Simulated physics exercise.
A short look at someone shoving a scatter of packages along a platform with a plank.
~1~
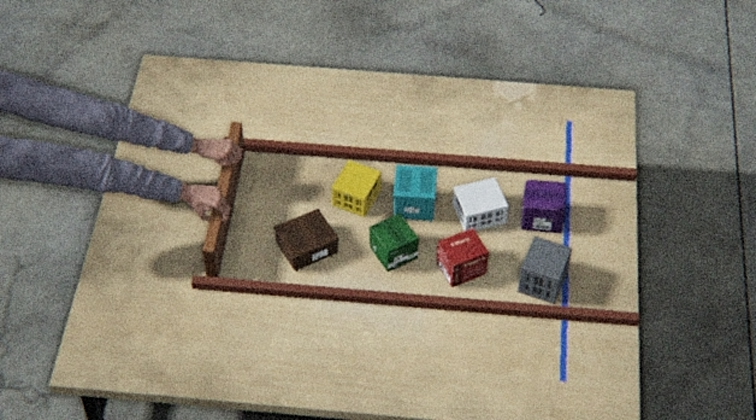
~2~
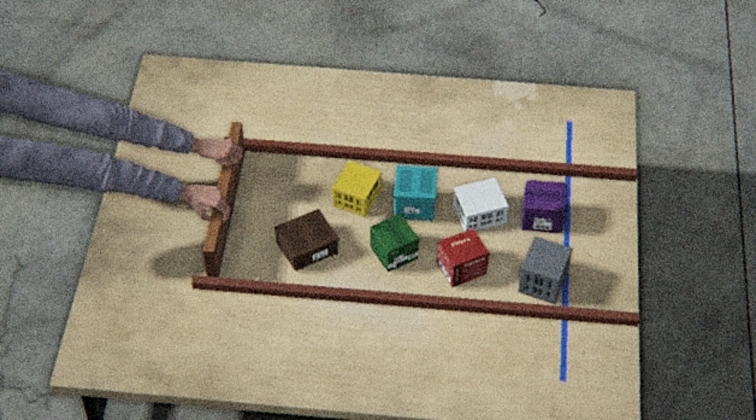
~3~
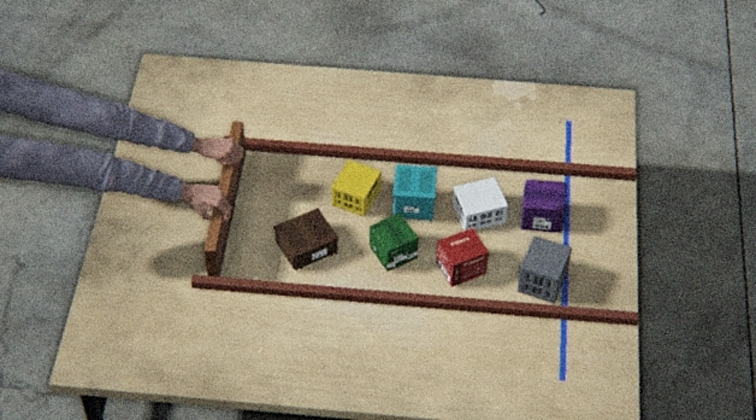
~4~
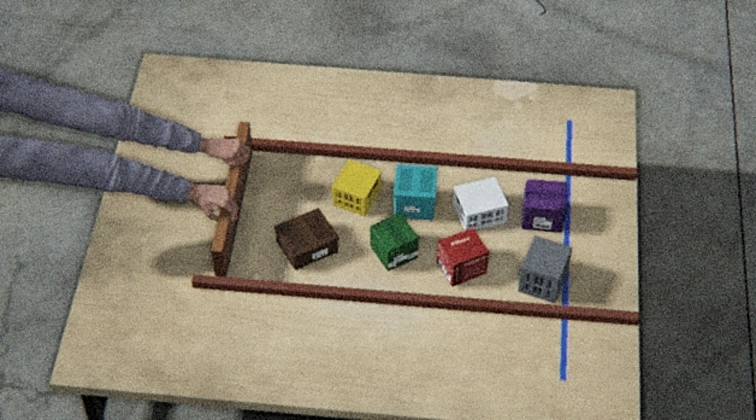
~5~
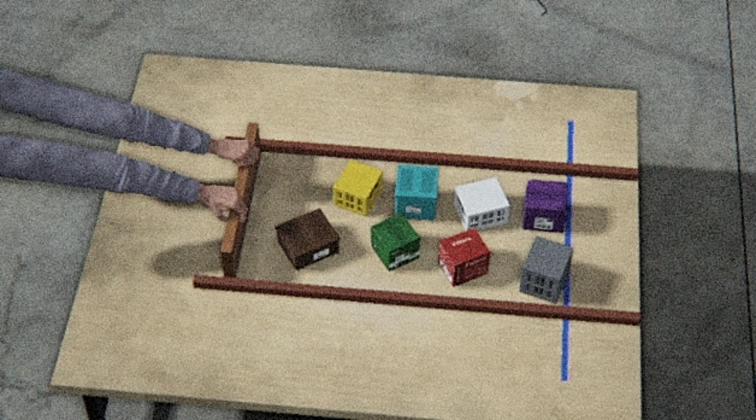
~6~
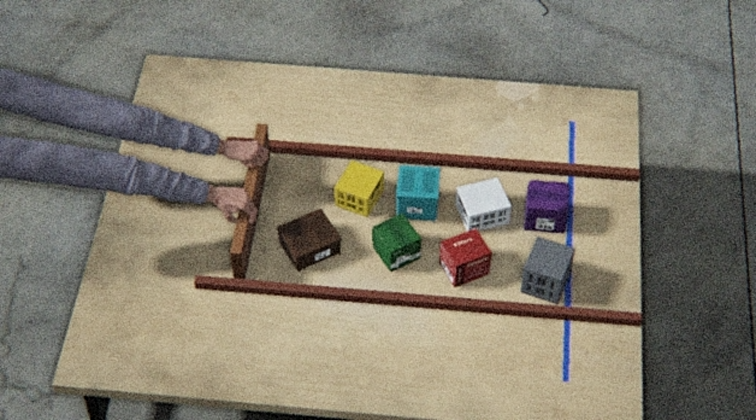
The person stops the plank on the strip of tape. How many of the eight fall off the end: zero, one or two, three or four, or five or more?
As it turns out, the number that fall off is three or four.
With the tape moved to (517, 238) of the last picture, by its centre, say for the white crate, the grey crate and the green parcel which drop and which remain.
The white crate survives; the grey crate is lost; the green parcel survives.
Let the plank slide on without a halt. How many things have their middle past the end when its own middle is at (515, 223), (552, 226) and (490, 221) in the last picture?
The counts: 2, 4 and 0.
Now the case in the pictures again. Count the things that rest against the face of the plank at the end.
The number is 2.
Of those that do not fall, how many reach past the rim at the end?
It comes to 2.
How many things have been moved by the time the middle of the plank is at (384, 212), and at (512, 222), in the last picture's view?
The counts are 6 and 8.
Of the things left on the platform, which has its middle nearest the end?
That is the green parcel.
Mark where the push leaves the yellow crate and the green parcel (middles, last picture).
The yellow crate at (590, 204), the green parcel at (640, 263).
Soon after, none off yet; grey crate at rest near (548, 270); purple box at rest near (547, 207); white crate at rest near (483, 205).
After that, none off yet; grey crate displaced about its own width near (575, 275); purple box displaced about its own width near (576, 210); white crate displaced about its own width near (532, 213).
And then, none off yet; grey crate tilting a little near (657, 288); purple box tilting a little near (657, 218); white crate displaced well along near (611, 219).
In the end, the number that fall off is three or four; gone, red box, white crate, purple box and grey crate.
